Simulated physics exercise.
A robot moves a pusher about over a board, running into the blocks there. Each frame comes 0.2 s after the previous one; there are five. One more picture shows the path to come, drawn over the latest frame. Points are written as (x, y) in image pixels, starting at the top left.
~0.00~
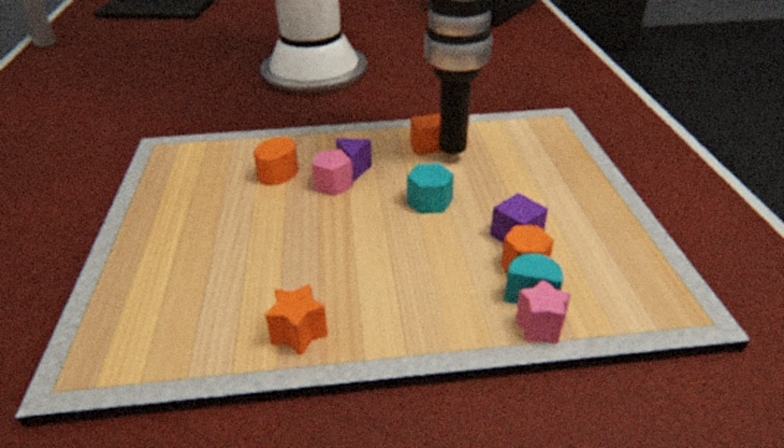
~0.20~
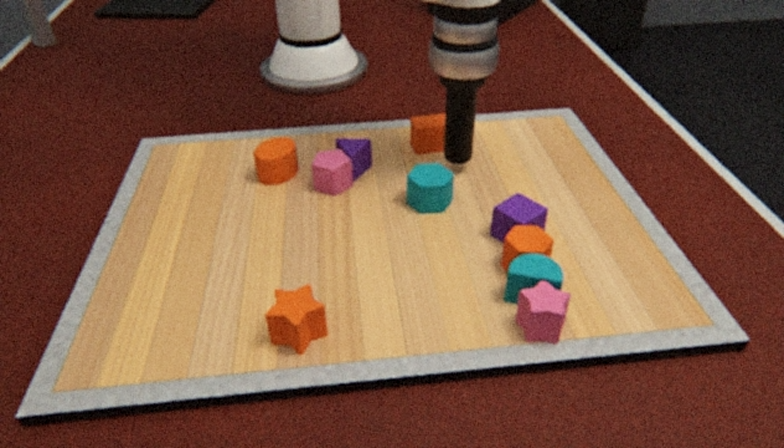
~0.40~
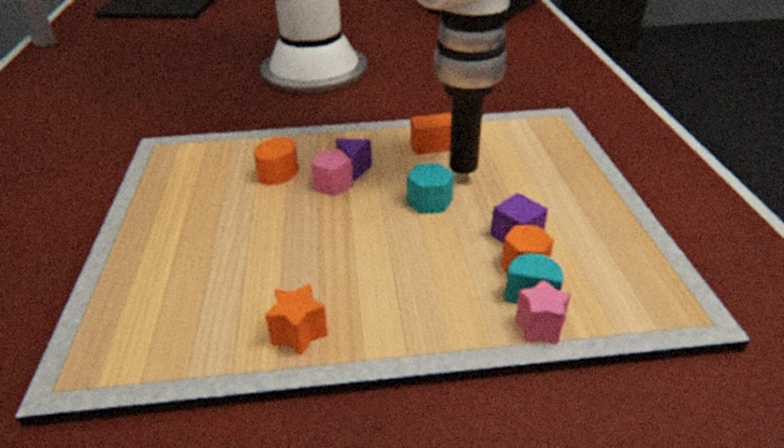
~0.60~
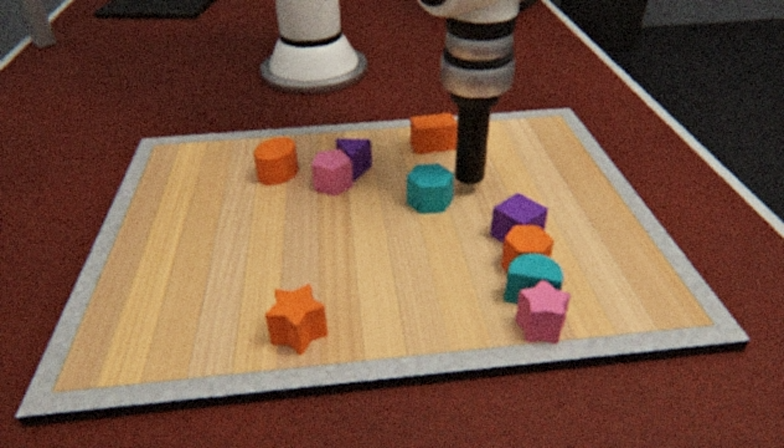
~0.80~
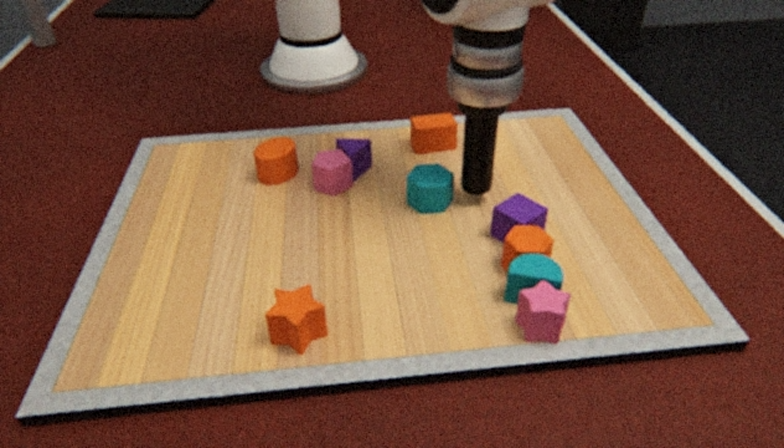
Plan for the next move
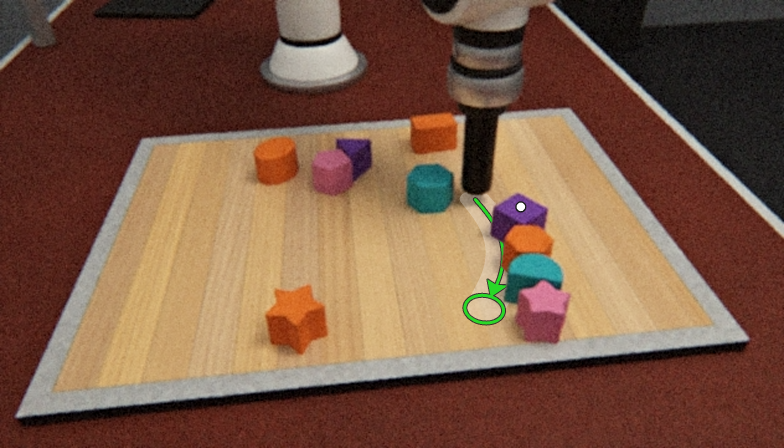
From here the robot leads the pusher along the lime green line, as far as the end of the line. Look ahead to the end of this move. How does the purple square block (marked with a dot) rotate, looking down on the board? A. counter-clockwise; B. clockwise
Answer: A.
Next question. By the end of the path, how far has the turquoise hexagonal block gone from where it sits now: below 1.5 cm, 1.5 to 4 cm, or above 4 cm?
Under 1.5 cm.
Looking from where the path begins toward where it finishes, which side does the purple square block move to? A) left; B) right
My pick is A.
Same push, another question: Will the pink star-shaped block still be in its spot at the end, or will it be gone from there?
The block in question is displaced by the end.
The line goes from (475, 199) over (497, 230) and (502, 268) to (484, 309); the dot is on the purple square block.
One third of the way, pusher at (499, 219); purple square block at (536, 214), turned 25° anticlockwise; orange hexagonal block at (534, 241), turned 15° clockwise; turquoise half-round block at (537, 269).
Two thirds of the way, pusher at (503, 256); purple square block at (547, 217), turned 35° anticlockwise; orange hexagonal block at (547, 248); turquoise half-round block at (546, 277), turned 20° clockwise; pink star-shaped block at (547, 308).
At the end, pusher at (485, 296); turquoise hexagonal block unmoved; purple square block at (547, 217), turned 35° anticlockwise; orange hexagonal block at (548, 248); turquoise half-round block at (547, 278), turned 20° clockwise; pink star-shaped block at (546, 308).
